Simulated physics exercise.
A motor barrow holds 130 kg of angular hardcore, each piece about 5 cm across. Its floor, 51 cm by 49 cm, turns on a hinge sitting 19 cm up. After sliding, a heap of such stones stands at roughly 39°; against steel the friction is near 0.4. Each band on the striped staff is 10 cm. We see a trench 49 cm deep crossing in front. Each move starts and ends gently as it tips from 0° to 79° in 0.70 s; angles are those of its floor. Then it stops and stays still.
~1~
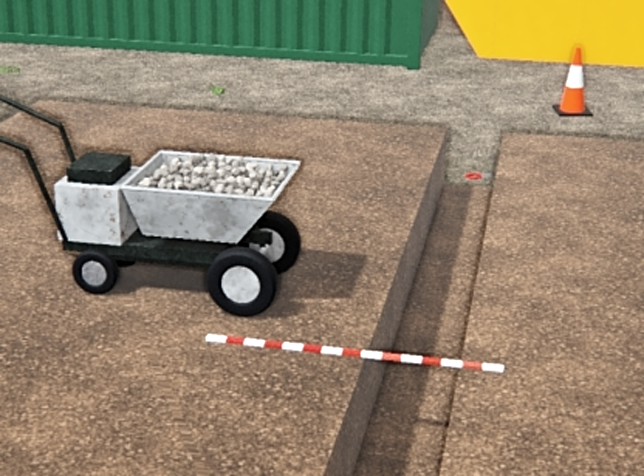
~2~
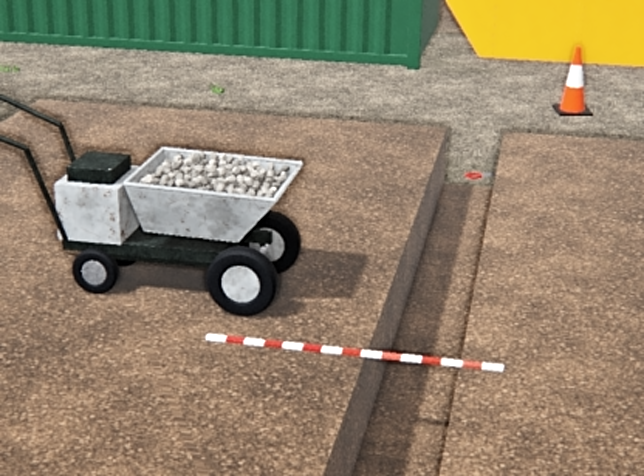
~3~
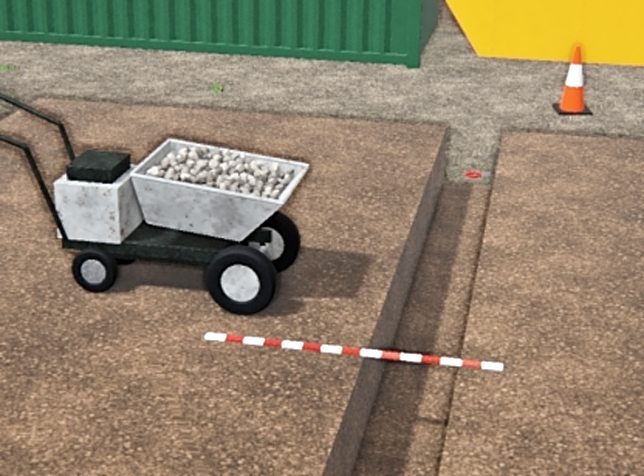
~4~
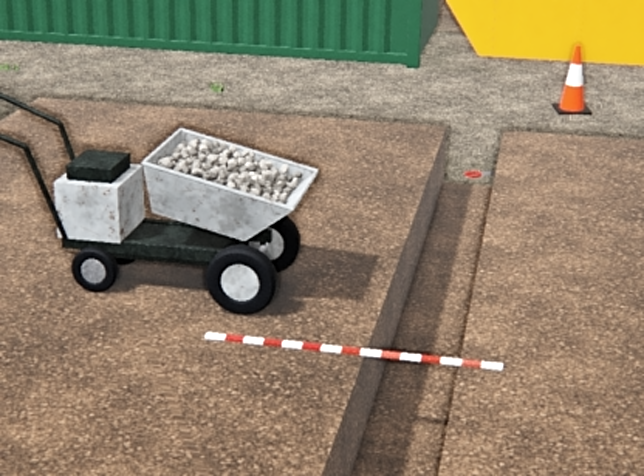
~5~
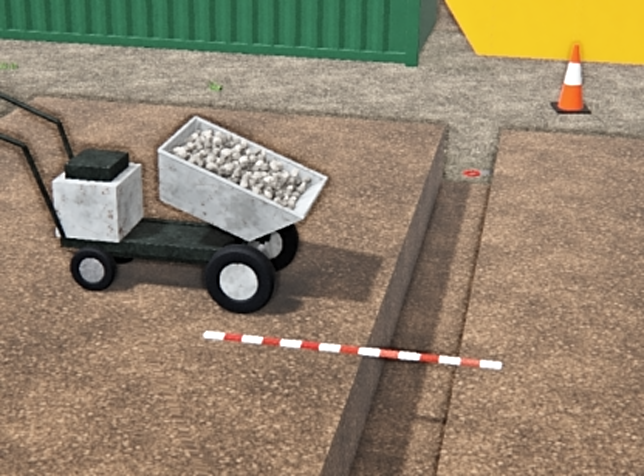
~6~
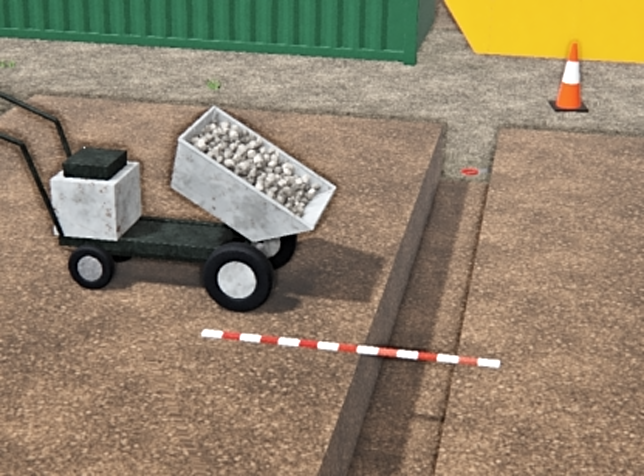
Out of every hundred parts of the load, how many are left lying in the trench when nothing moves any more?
Around 69 in every hundred.
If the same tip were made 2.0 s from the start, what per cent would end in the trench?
That works out at about 50 in a hundred.
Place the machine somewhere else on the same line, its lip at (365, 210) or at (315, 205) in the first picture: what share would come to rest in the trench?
The first start gives about 60 per cent, the second about 100.
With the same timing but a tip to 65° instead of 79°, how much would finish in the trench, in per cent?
Around 50 per cent would finish in the trench.
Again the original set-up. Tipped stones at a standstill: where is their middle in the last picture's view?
Centre estimate: Around (422, 373).
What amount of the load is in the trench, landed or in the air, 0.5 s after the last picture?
I'd put it near 30 per cent.
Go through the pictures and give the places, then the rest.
The skip is at 0°, its lip at (273, 200); the top of the load is at (212, 162), in the first frame.
Lip at (276, 201), floor tilted 2°, highest stones at (206, 162), in the second frame.
The skip is at 6°, its lip at (283, 203); the top of the load is at (198, 156), in the third frame.
The skip is at 13°, its lip at (293, 209); the top of the load is at (190, 149), in the fourth frame.
The skip is at 21°, its lip at (303, 218); the top of the load is at (201, 138), in the fifth frame.
The skip is at 31°, its lip at (313, 229); the top of the load is at (215, 128), in the sixth frame.
Then, 0.2 s after the last picture the floor is at 66°, 100 % in the skip; the foremost stones are at (338, 251).
Then, 0.5 s after the last picture the floor is at 79°, 54 % in the skip, 16 % short of the trench, 30 % in the trench; the foremost stones are at (425, 348).
Then, 0.8 s after the last picture the floor is at 79°, 17 % in the skip, 19 % short of the trench, 64 % in the trench; the foremost stones are at (458, 371).
Then, 2.8 s after the last picture the floor is at 79°, 13 % in the skip, 18 % short of the trench, 69 % in the trench; the foremost stones are at (457, 371).
